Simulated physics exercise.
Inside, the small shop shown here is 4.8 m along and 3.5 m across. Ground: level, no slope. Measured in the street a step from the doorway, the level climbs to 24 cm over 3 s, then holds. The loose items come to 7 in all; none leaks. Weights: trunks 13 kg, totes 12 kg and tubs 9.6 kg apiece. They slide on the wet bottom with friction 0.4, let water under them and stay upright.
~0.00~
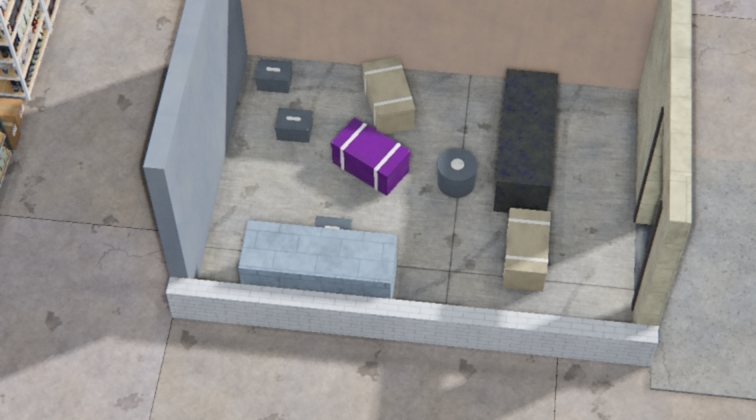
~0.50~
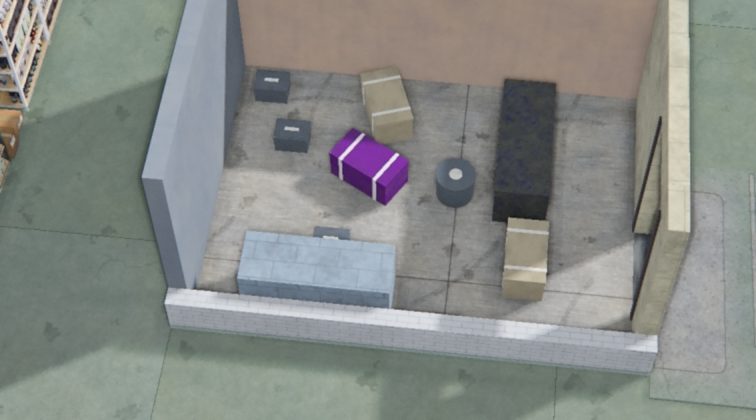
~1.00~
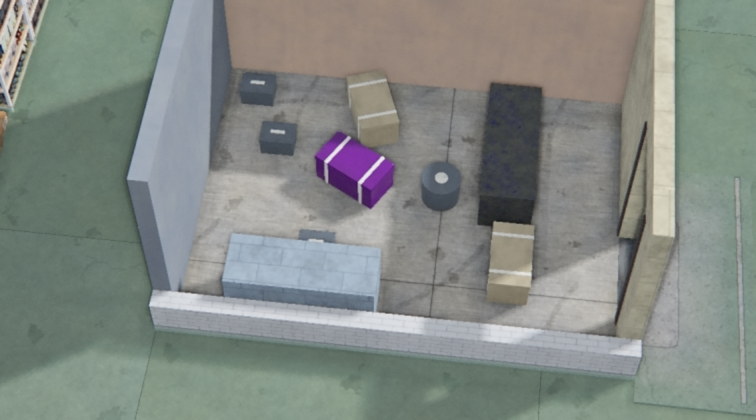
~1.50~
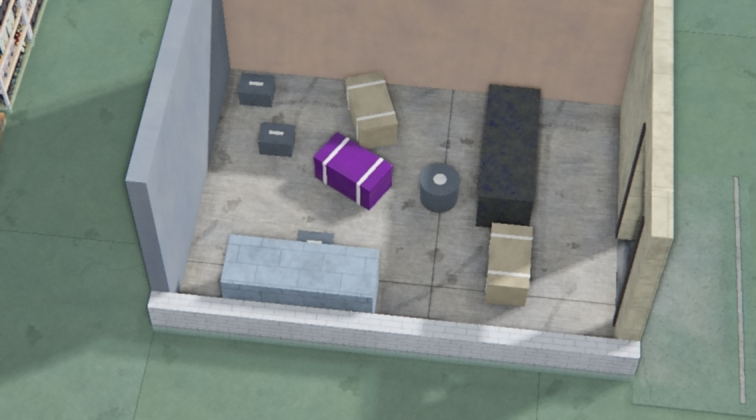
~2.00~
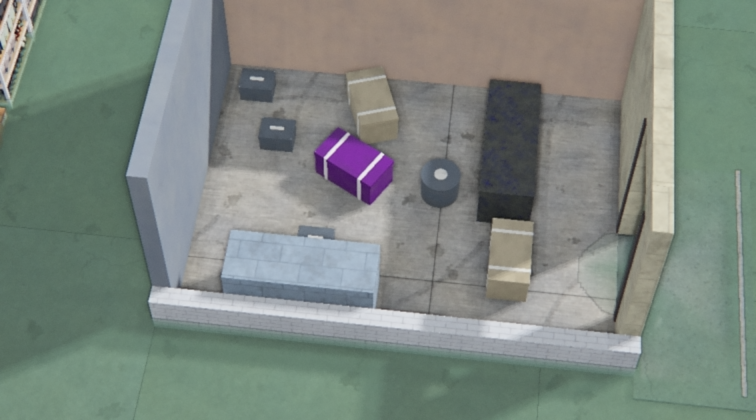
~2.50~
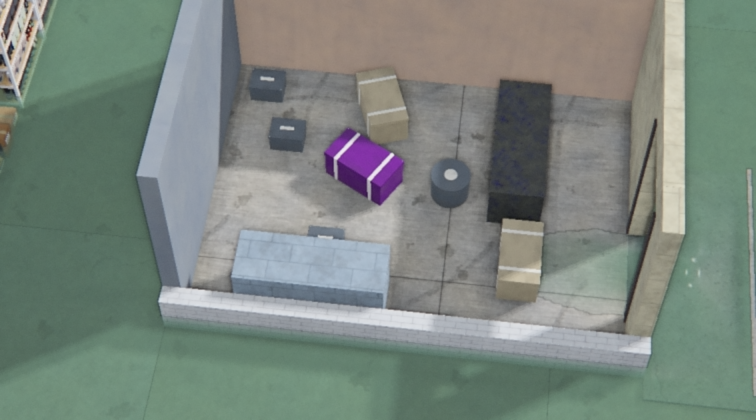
In a small open-topped shop, water spreads in at the right doorway while everything stays still.
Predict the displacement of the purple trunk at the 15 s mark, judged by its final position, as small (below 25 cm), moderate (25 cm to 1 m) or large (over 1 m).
Moderate.
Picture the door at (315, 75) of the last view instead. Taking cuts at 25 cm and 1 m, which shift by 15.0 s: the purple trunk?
Purple trunk: Long trip.
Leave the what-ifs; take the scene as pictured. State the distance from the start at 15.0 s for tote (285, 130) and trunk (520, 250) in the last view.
100 cm and 300 cm respectively.
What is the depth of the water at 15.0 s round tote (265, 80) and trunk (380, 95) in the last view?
Depths: Near 18 cm, then near 10 cm.
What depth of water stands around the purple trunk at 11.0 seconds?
10 cm, roughly.
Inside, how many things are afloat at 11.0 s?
7.
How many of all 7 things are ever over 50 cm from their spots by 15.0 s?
Counting them up, I find 7.
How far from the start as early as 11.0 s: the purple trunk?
100 cm, give or take.
After 3.5 s the purple trunk is near (364, 157), 0.0 m from its start, aground; 0 afloat.
After 6.8 s the purple trunk is near (349, 128), 0.4 m from its start, aground; 1 afloat.
After 11.0 s the purple trunk is near (396, 96), 0.9 m from its start, afloat; 7 afloat.
After 15.0 s the purple trunk is near (302, 140), 0.7 m from its start, afloat; 7 afloat.
